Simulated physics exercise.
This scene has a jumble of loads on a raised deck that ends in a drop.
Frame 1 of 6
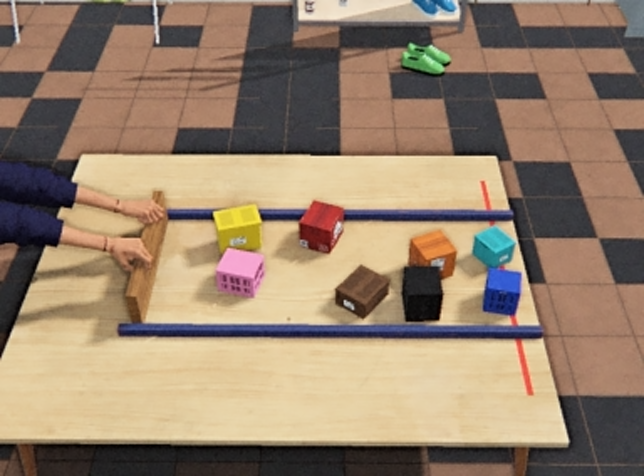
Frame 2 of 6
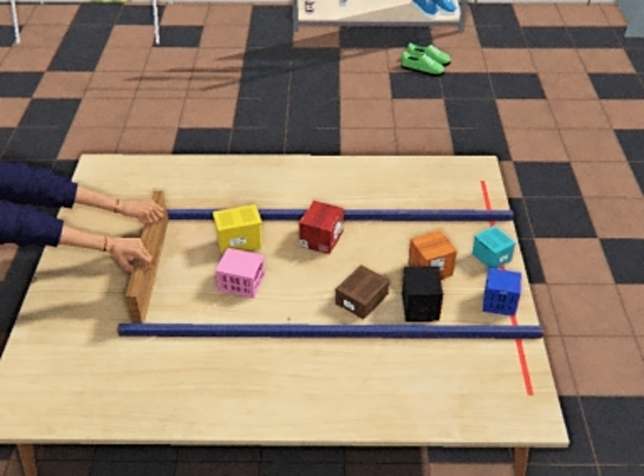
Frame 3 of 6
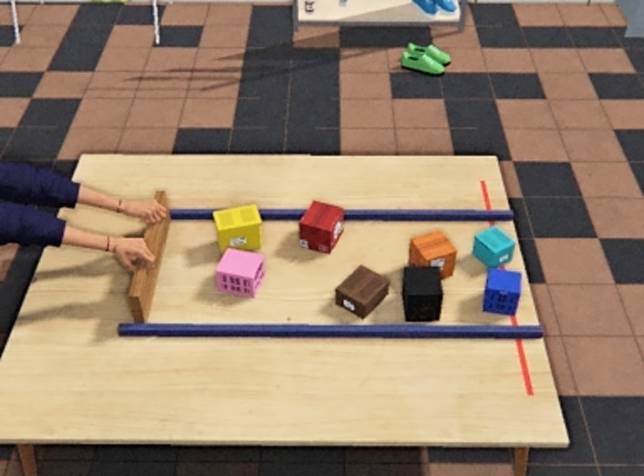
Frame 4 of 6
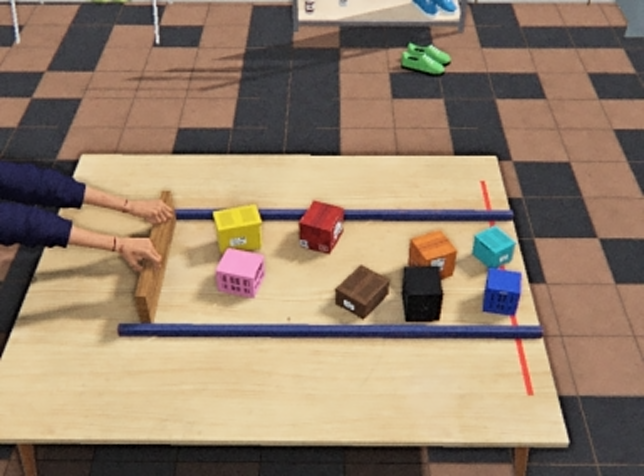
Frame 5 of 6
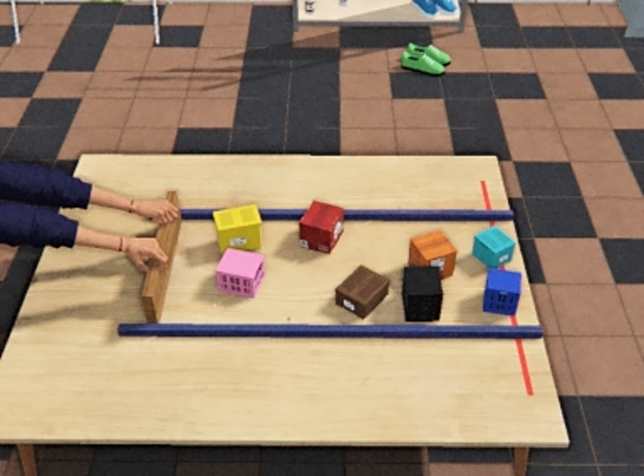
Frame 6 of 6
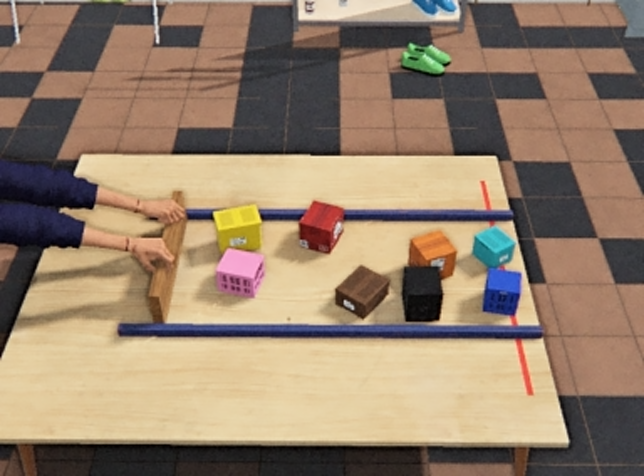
At the start, two hands hold a wooden plank upright at the left end of a table, between two dark blue rails, with eight colourful boxes and crates spread to its right. The hands then slide the plank slowly a short way right, towards the yellow and pink ones, while every item stays still.
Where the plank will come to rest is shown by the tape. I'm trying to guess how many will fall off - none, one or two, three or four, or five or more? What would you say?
I'd say five or more.
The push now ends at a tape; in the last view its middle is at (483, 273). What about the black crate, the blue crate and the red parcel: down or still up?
The black crate is gone, the blue crate is gone, the red parcel is gone.
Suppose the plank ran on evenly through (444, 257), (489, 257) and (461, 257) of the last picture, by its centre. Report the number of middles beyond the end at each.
First 2, then 5, finally 2.
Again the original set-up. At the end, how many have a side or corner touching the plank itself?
That comes to 3.
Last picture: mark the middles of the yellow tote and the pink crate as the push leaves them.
Yellow tote: (522, 237); pink crate: (526, 271).
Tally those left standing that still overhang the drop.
I get 3.
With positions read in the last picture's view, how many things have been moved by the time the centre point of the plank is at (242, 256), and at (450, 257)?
So far 2, and 8 at the second.
Soon after, none off yet; turquoise tote at rest near (493, 249); blue crate at rest near (502, 292); orange box at rest near (432, 257).
In the end, the number that fall off is five or more; gone, red parcel, black crate, orange box, blue crate and turquoise tote.
